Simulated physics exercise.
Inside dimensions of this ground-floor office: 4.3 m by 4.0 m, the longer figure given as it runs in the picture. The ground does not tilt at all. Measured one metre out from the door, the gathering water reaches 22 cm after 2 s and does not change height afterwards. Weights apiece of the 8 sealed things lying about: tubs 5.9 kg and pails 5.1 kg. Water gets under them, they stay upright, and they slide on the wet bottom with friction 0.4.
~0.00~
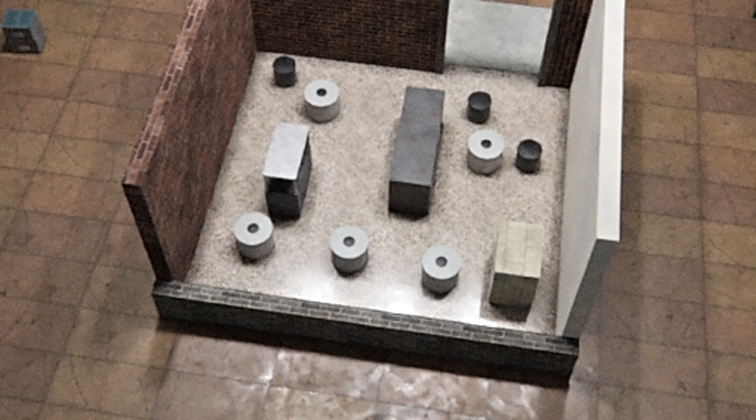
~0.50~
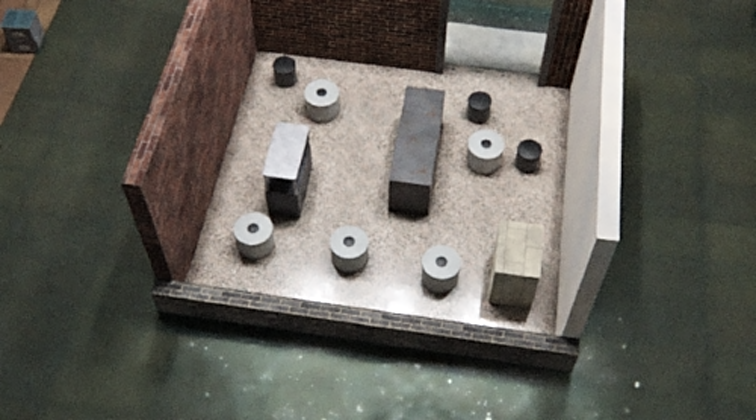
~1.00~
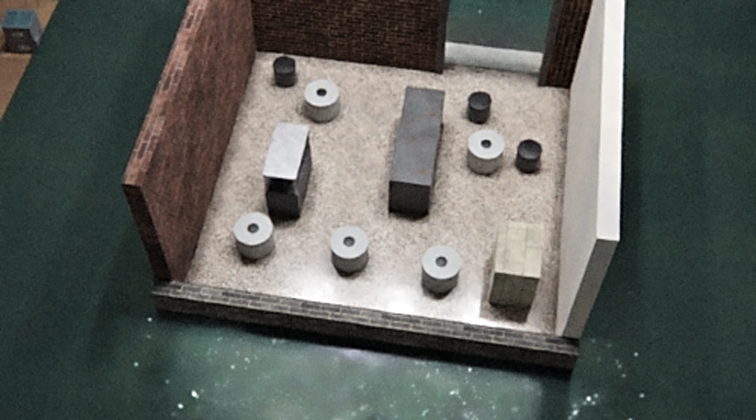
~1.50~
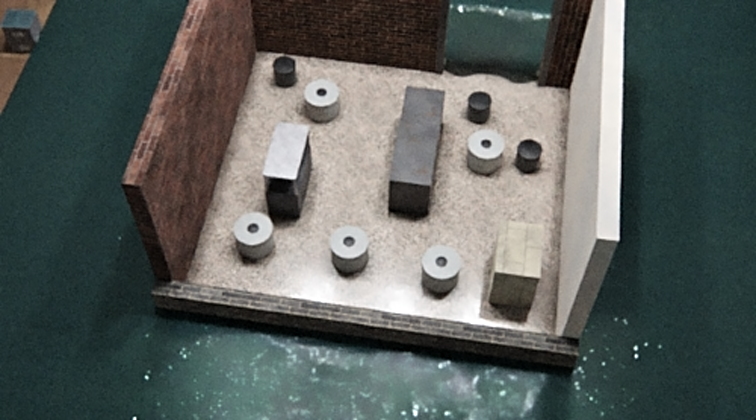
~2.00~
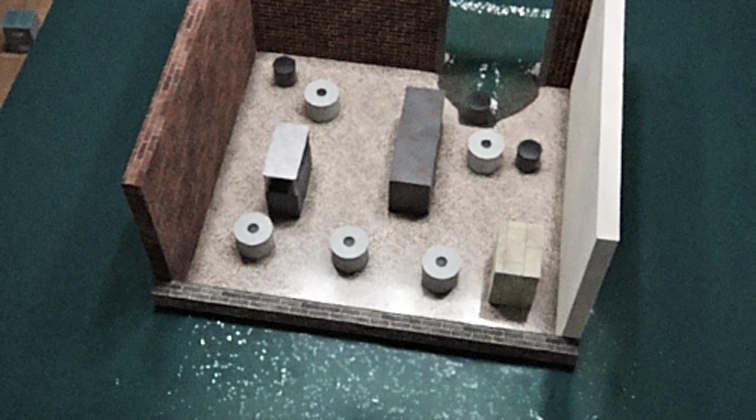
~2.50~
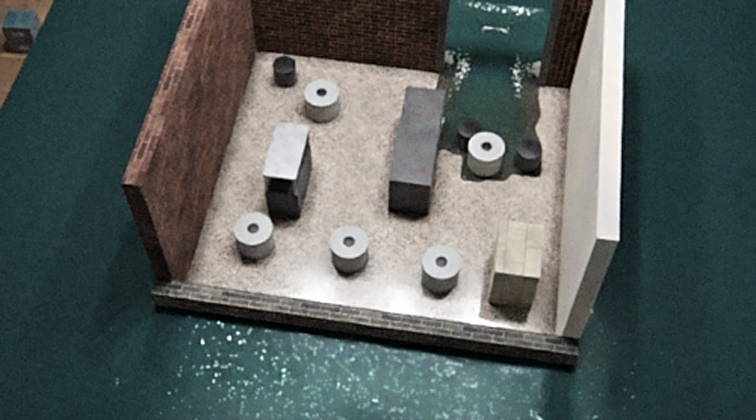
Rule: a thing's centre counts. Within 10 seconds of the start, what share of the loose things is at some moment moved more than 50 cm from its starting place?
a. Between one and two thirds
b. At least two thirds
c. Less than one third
b.
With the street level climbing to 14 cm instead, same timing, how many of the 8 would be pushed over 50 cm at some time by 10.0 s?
In that case 5 of them.
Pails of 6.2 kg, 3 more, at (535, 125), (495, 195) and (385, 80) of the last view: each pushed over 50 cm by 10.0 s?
Result by item, in order: Beyond the cutoff, beyond the cutoff, inside the cutoff.
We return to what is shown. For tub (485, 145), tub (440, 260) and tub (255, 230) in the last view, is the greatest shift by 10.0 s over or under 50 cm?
One by one in that order: Above; above; above.
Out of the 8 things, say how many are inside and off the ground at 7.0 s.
At that point I count 3.
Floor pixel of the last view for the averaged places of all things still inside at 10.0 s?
They average out to somewhere around (318, 176).
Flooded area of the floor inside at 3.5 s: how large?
That flooded area is roughly 6.0 m2.
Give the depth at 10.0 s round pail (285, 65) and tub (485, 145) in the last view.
Close to 8 and 13 centimetres.
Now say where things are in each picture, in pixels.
In the first picture, a pail at (480, 100) rests on the ground; a tub at (486, 144), on the bottom; 0.0 m2 under water; 0 of 8 have shifted.
In the second picture, a pail at (480, 100) rests on the ground; a tub at (486, 144) rests on the ground; water covers 0.0 m2; 0 of 8 have shifted.
In the third picture, a pail at (480, 100), on the bottom; a tub at (486, 144), on the bottom; water covers 0.0 m2; 0 of 8 have shifted.
In the fourth picture, a pail at (480, 100), on the bottom; a tub at (486, 144) rests on the ground; water covers 0.0 m2; 0 of 8 have shifted.
In the fifth picture, a pail at (480, 101) rests on the ground; a tub at (486, 144), on the bottom; water covers 0.7 m2; 0 of 8 have shifted.
In the sixth picture, a pail at (470, 128), on the bottom, 49 cm from its start; a tub at (487, 146), on the bottom, 4 cm from its start; 1.6 m2 under water; 1 of 8 have shifted.
After 3.5 s 3 of 8 are over 50 cm from their spots; 0 afloat.
After 4.5 s 4 of 8 are over 50 cm from their spots; 2 afloat.
After 7.0 s 5 of 8 are over 50 cm from their spots; 3 afloat.
After 10.0 s 6 of 8 are over 50 cm from their spots, and 6 have been at some point; 8 afloat.
